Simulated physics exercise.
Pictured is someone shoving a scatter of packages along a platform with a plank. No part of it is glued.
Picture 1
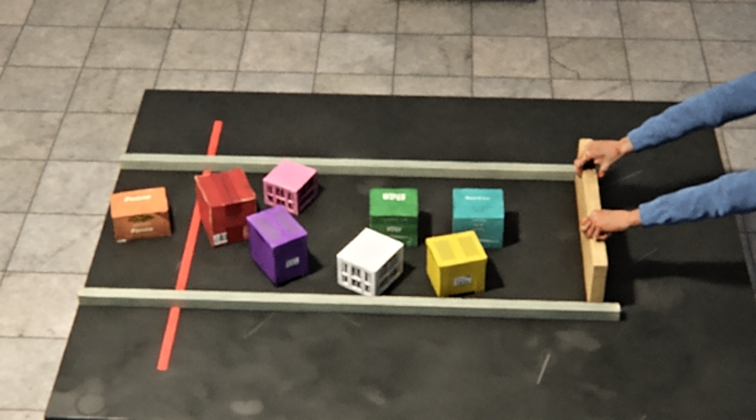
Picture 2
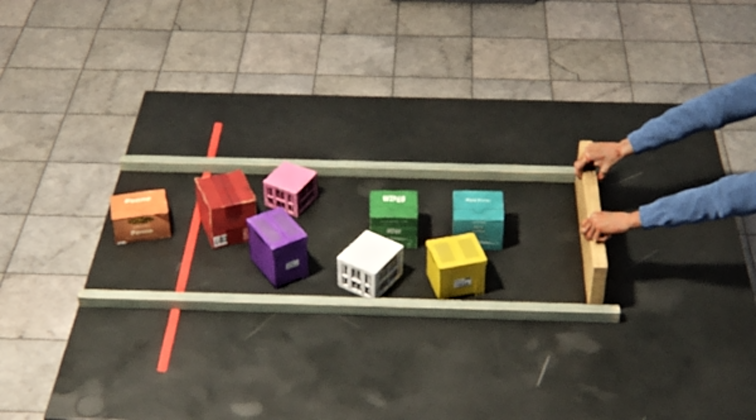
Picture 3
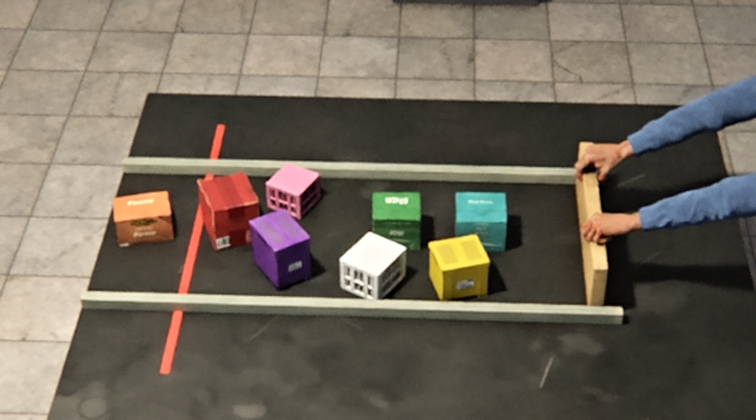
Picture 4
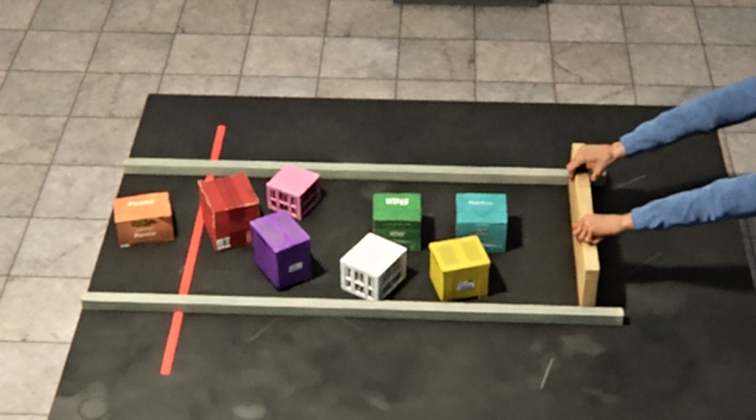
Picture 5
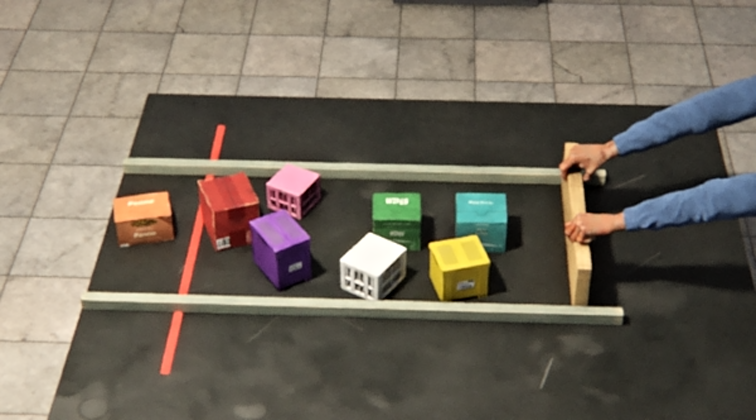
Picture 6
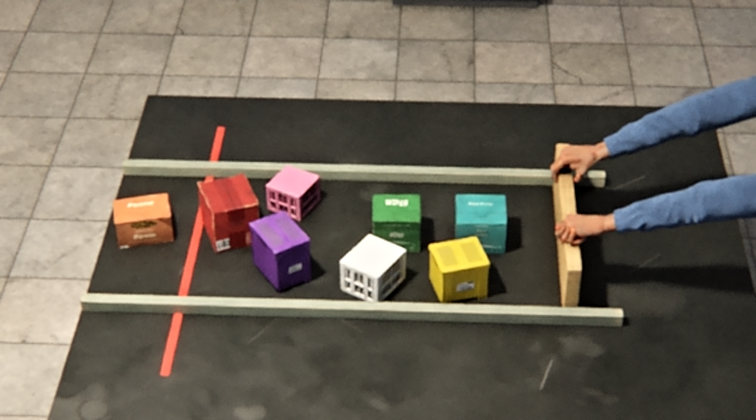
Two hands slide a wooden plank slightly left toward scattered colourful boxes that stay still.
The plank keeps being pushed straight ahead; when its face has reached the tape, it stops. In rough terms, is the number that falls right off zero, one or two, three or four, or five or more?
It ends with three or four down.
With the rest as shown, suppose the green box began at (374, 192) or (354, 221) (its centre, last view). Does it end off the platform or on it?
In turn it stays put; stays put.
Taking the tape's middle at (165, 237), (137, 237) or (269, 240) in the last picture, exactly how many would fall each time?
In order, 5, 5 and 1.
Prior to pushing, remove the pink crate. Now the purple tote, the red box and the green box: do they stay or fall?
Result - purple tote: Drops; red box: Drops; green box: Remains in place.
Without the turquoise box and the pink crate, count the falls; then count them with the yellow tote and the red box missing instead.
Try 1: 1; try 2: 1.
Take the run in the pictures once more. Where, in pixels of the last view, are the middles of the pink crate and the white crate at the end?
First object: (186, 178); second object: (113, 271).
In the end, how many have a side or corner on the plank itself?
It is in contact with 3.
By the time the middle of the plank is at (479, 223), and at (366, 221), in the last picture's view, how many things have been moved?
2 and 5.
A little later, none off yet; orange box at rest near (143, 221); red box at rest near (230, 213); purple tote at rest near (281, 252).
Next, none off yet; orange box at rest near (143, 221); red box moving near (228, 211); purple tote shifted about its own width near (239, 248).
Later still, none off yet; orange box tilted a little near (92, 216); red box shifted about its own width near (145, 204); purple tote shifted well along near (149, 241).
When it is over, the number that fall off is three or four; down, purple tote, red box and orange box.
